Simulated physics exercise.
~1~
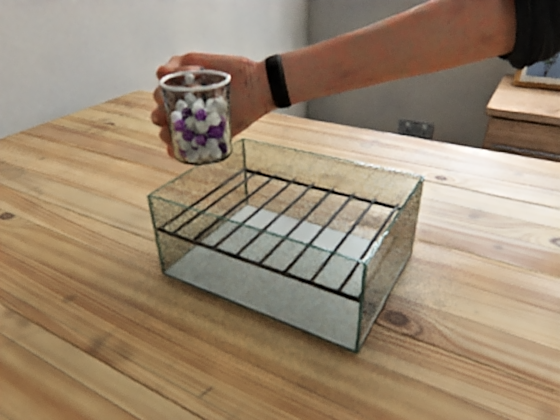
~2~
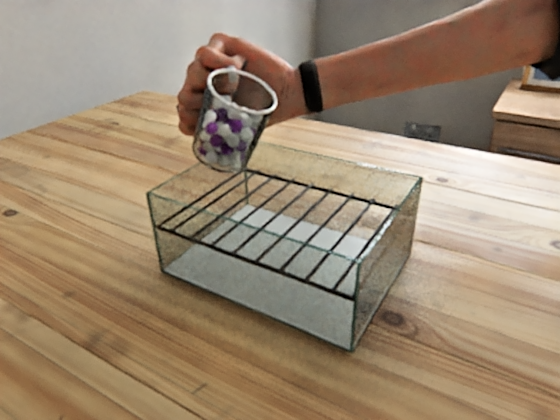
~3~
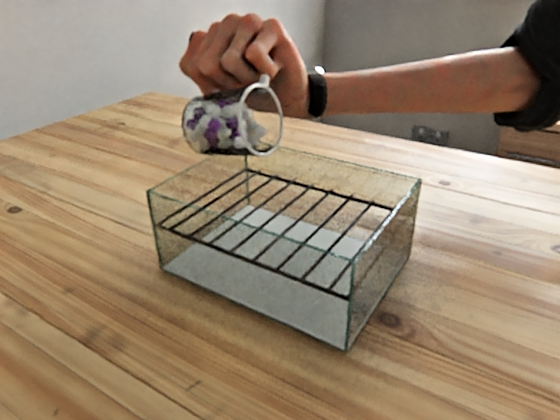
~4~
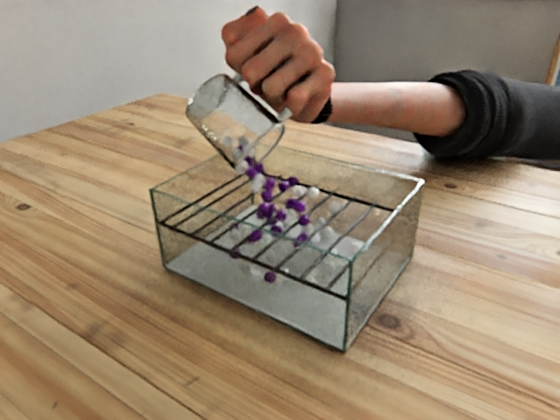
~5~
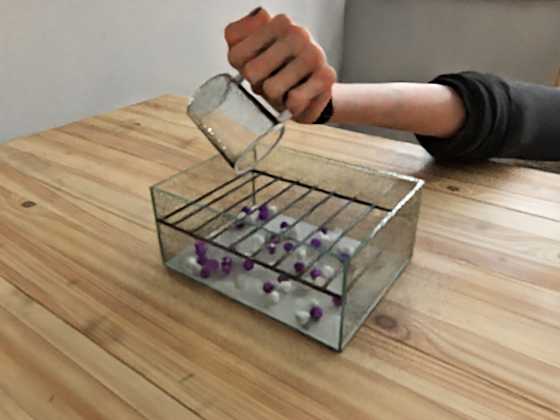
A hand tips purple and white balls from a clear cup through a wire rack.
